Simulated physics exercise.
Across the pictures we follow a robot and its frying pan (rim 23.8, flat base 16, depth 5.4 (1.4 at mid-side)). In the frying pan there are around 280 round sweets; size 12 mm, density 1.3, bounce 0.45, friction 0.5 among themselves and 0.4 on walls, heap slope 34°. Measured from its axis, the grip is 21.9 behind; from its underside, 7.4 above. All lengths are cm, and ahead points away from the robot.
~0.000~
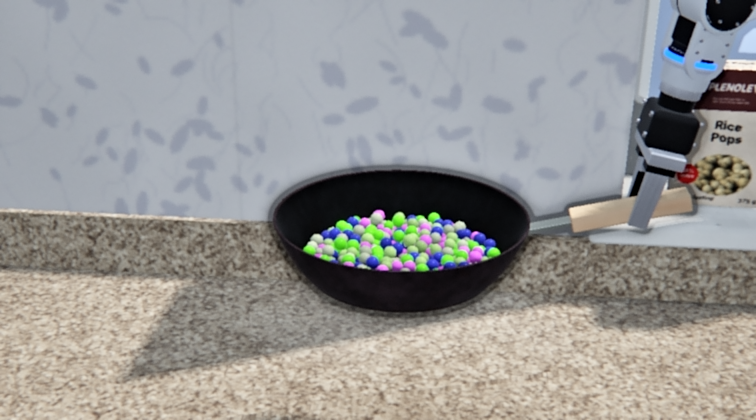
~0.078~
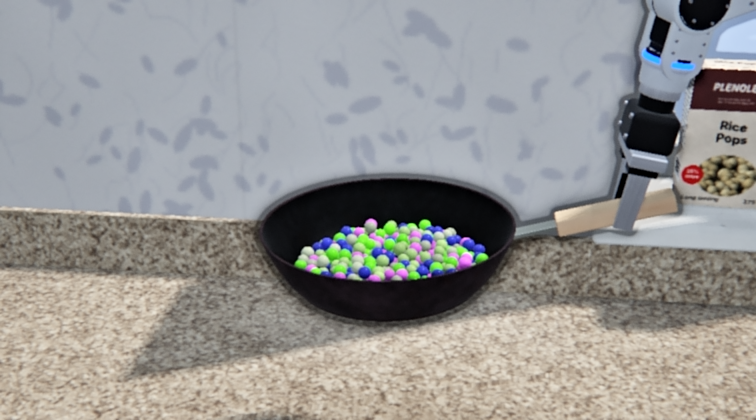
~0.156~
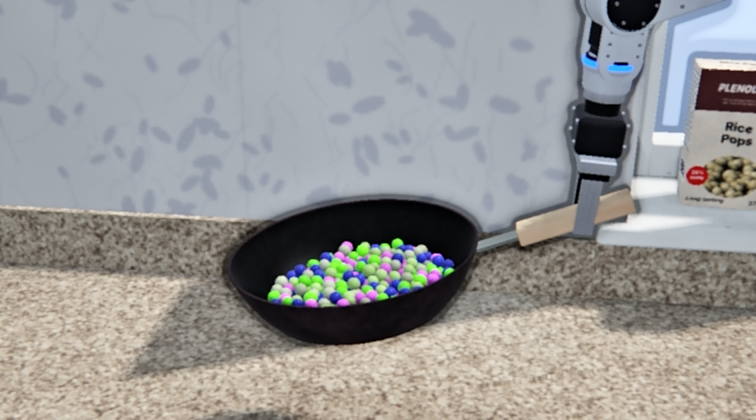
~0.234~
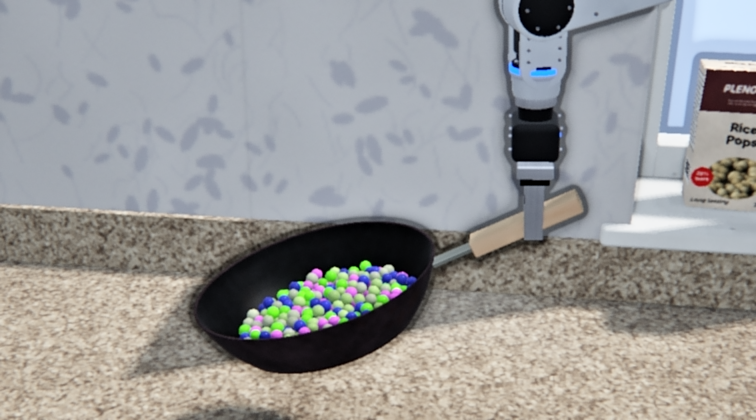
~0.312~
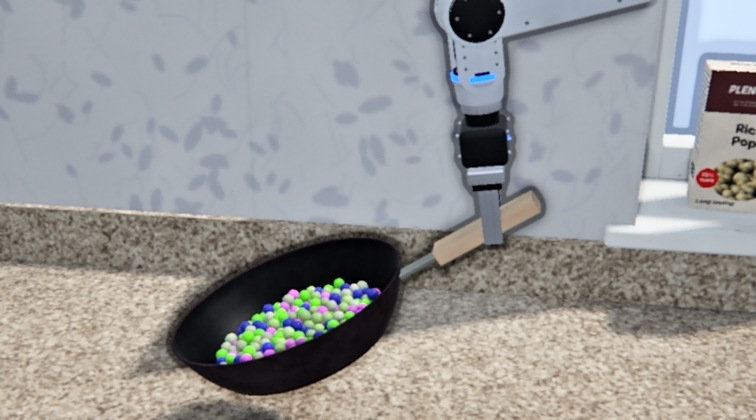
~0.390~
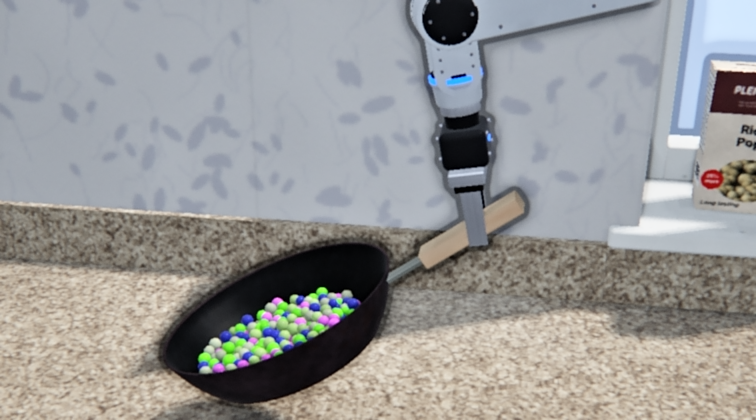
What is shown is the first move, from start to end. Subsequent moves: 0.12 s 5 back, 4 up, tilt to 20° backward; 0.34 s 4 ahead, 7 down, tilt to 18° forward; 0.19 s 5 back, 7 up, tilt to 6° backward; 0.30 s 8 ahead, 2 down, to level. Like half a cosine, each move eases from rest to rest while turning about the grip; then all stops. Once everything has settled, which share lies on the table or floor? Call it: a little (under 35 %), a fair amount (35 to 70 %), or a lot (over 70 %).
A little.
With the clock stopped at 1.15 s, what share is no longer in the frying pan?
Reading at that time: Approx. 15 %.
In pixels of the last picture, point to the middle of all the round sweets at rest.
Near (265, 253).
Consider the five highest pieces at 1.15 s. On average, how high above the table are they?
Around 45 cm, I reckon.
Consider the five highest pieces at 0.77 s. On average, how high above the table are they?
Around 93 cm above the table.
By 0.77 s, tilted 13° forward, highest piece 94 above the table; 280 in flight or on a rim.
By 1.15 s, tilted 4° backward, highest piece 46 above the table; 241 in the frying pan, 39 in flight or on a rim.
By 1.54 s, level, highest piece 25 above the table; 234 in the frying pan, 8 on the table or floor, 38 in flight or on a rim.
By 2.59 s, level, highest piece 25 above the table; 234 in the frying pan, 46 on the table or floor.
Final count, 234 in the frying pan, 46 on the table or floor. That is 16 % on the table or floor.
